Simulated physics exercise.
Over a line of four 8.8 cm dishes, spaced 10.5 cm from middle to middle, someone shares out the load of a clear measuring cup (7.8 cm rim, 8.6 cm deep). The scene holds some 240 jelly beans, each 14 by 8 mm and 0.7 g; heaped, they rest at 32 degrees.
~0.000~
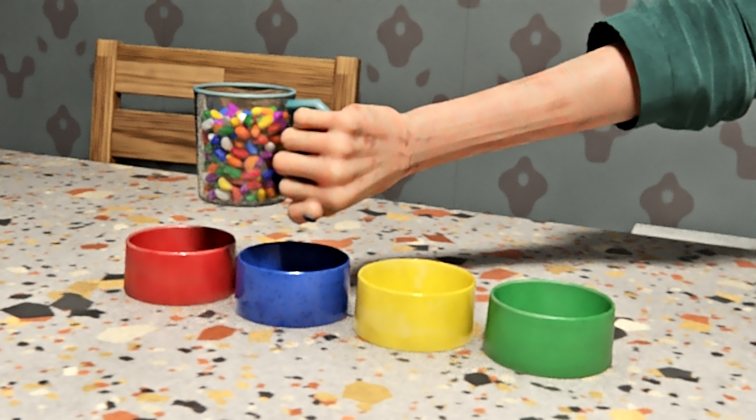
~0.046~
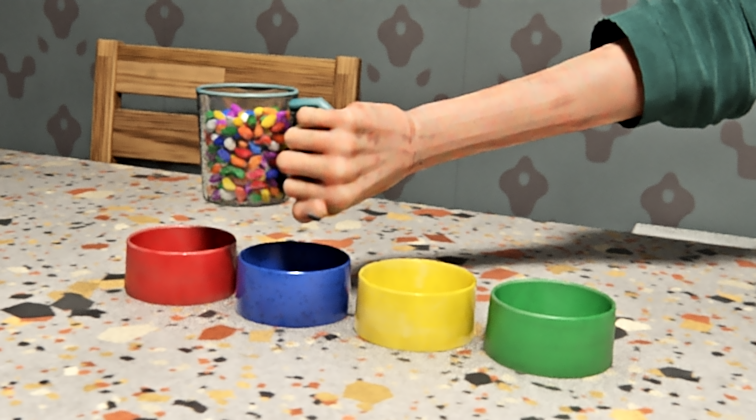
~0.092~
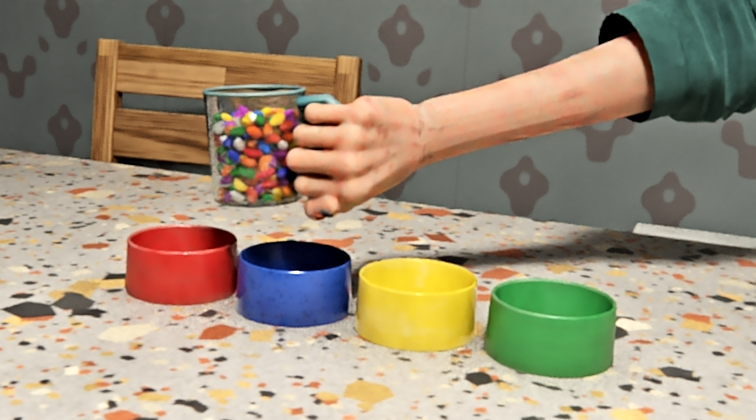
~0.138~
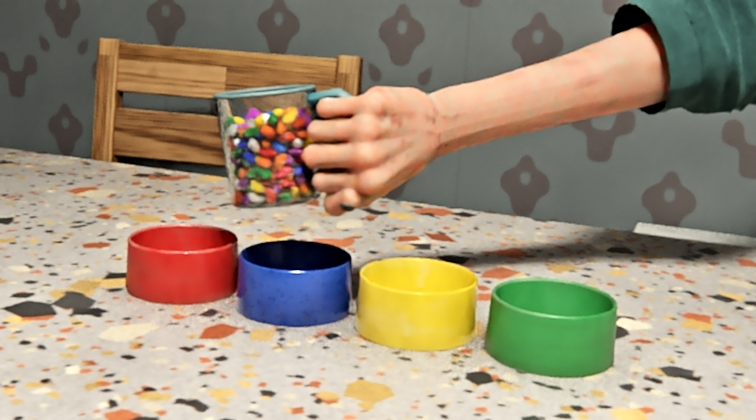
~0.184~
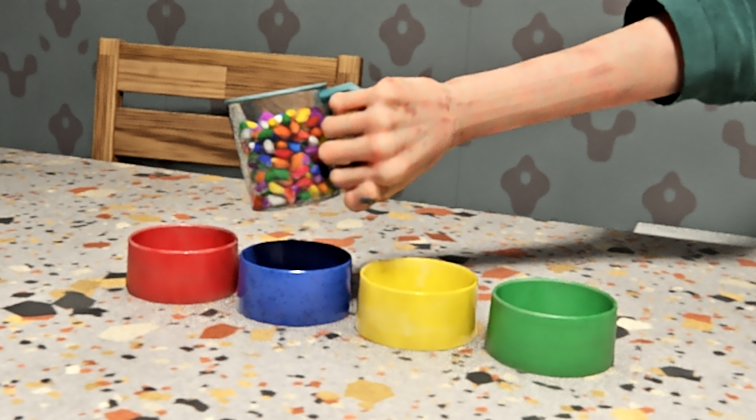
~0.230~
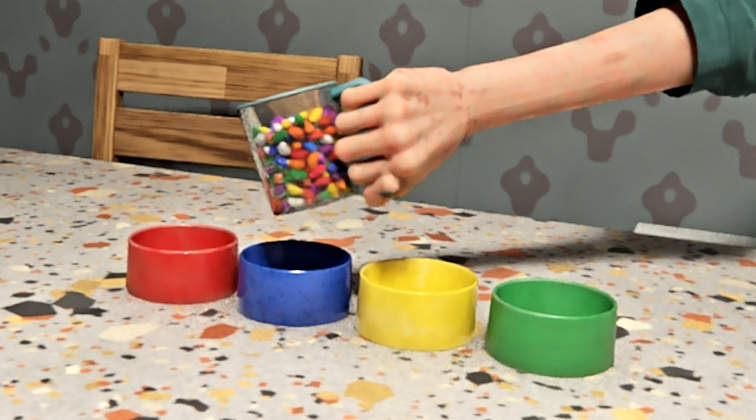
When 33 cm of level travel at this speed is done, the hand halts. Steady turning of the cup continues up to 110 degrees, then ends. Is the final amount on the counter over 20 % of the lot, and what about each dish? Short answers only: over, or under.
Red under. Blue under. Green over. Yellow under. Counter under.
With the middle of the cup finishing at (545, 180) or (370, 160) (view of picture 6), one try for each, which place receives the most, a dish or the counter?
On the first run most goes to yellow, and on the second to blue.
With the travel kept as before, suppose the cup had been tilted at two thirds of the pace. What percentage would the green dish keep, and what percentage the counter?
I'd say green ends at 90 while the counter ends at 10.
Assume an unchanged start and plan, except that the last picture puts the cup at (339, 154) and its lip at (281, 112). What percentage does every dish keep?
Kept per dish: Red = 0, blue = 0, green = 90, yellow = 0.
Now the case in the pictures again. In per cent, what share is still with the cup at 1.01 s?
Roughly 85 percent.
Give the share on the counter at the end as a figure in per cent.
Estimate: Around 10 %.
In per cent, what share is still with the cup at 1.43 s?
Close to 35 per cent of the load, I'd guess.
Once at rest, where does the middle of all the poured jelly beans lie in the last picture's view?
I'd put it at about (561, 324).
Then, at 0.70 s, tilt 72 degrees; cup holds 100 %.
After 1.01 s, tilt 106 degrees; cup holds 85 %, green 5 %, yellow 5 %.
After 1.43 s, tilt 110 degrees; cup holds 35 %, green 60 %, yellow 5 %.
At rest (2.9 s), red 0 %, blue 0 %, green 85 %, yellow 5 %, counter 10 %.
